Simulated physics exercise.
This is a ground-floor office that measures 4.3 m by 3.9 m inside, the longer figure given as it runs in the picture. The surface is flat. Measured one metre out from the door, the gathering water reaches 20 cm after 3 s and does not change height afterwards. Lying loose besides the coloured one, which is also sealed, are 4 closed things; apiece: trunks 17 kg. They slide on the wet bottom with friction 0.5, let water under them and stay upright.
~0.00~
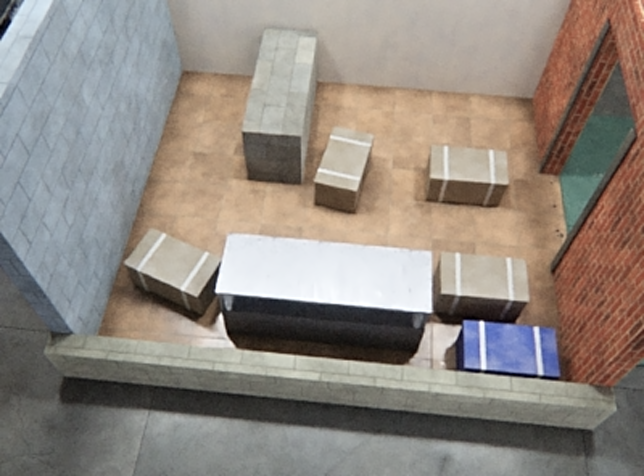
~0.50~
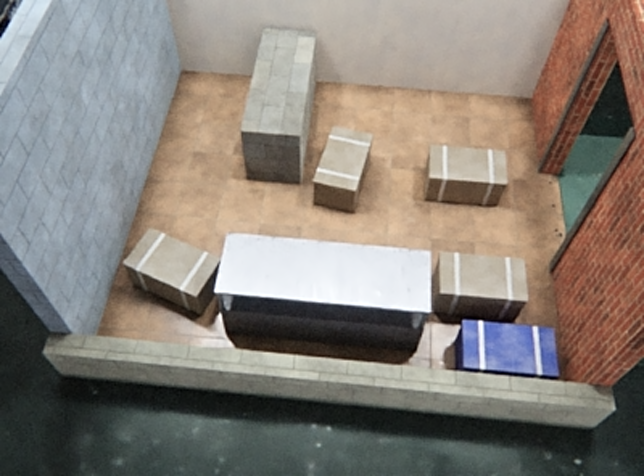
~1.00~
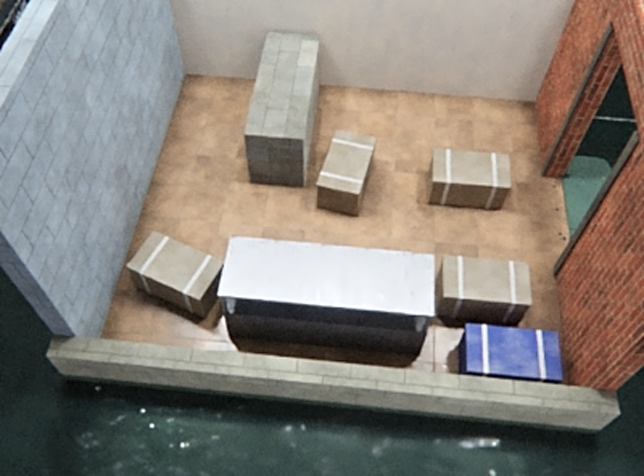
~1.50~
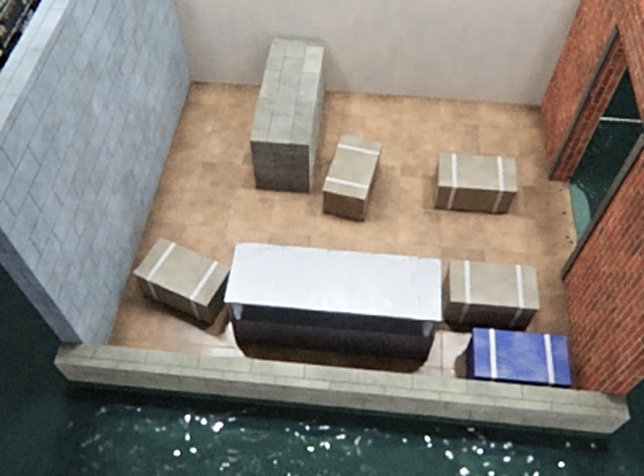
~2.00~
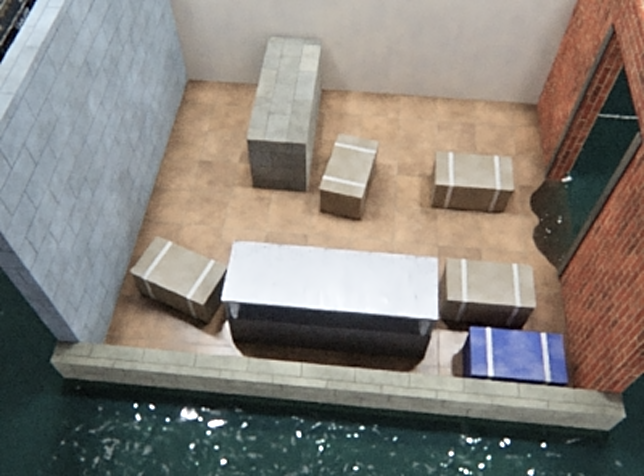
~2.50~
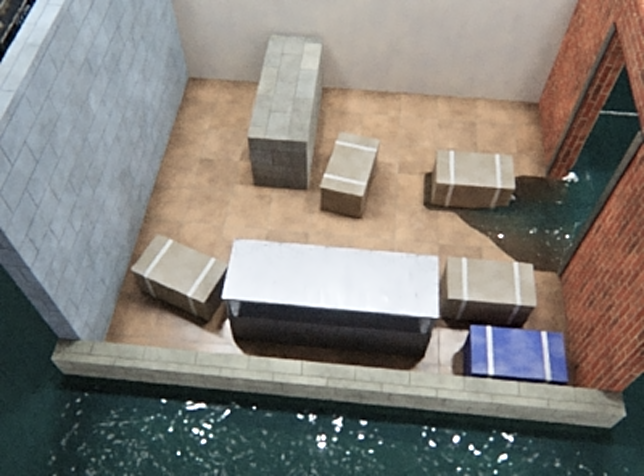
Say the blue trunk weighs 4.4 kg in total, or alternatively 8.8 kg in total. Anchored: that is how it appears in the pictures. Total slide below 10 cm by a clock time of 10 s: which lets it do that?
The one that works is the first, 4.4 kg.
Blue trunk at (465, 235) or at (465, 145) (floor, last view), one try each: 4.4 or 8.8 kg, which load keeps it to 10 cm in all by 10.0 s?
Trial 1 - no option succeeds; trial 2 - no option succeeds.
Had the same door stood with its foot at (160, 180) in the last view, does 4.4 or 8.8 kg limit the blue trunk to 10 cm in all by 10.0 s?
With that change, neither one suffices.
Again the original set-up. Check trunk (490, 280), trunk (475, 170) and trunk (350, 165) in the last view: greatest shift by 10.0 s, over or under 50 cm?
In order: Within the mark, above the mark, above the mark.
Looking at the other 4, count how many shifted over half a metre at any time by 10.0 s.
That comes to 2.
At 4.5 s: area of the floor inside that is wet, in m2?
The covered patch comes to about 7.0 m2.
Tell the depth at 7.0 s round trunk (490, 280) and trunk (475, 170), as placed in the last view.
Around 3 cm and 9 cm.
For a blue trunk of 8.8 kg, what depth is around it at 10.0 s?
About 3 cm.
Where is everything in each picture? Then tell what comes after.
The first frame shows the blue trunk at (511, 348), on the bottom; 0.0 m2 under water; 0 of 5 have shifted.
The second frame shows the blue trunk at (510, 347) rests on the ground; water covers 0.0 m2; 0 of 5 have shifted.
The third frame shows the blue trunk at (513, 351), on the bottom; water covers 0.0 m2; 0 of 5 have shifted.
The fourth frame shows the blue trunk at (521, 356) rests on the ground; water covers 0.0 m2; 0 of 5 have shifted.
The fifth frame shows the blue trunk at (518, 354), on the bottom; water covers 0.2 m2; 0 of 5 have shifted.
The sixth frame shows the blue trunk at (518, 353) rests on the ground; water covers 0.8 m2; 0 of 5 have shifted.
After 3.5 s the blue trunk would be 0 cm from its start with 4.4 kg and 0 cm from its start with 8.8 kg; 0 cm of water round it then.
After 4.5 s the blue trunk would be 0 cm from its start with 4.4 kg and 0 cm from its start with 8.8 kg; 0 cm of water round it then.
After 7.0 s the blue trunk would be 0 cm from its start with 4.4 kg and 0 cm from its start with 8.8 kg; 1 cm of water round it then.
After 10.0 s the blue trunk would be 3 cm from its start with 4.4 kg and 2 cm from its start with 8.8 kg; 3 cm of water round it then.
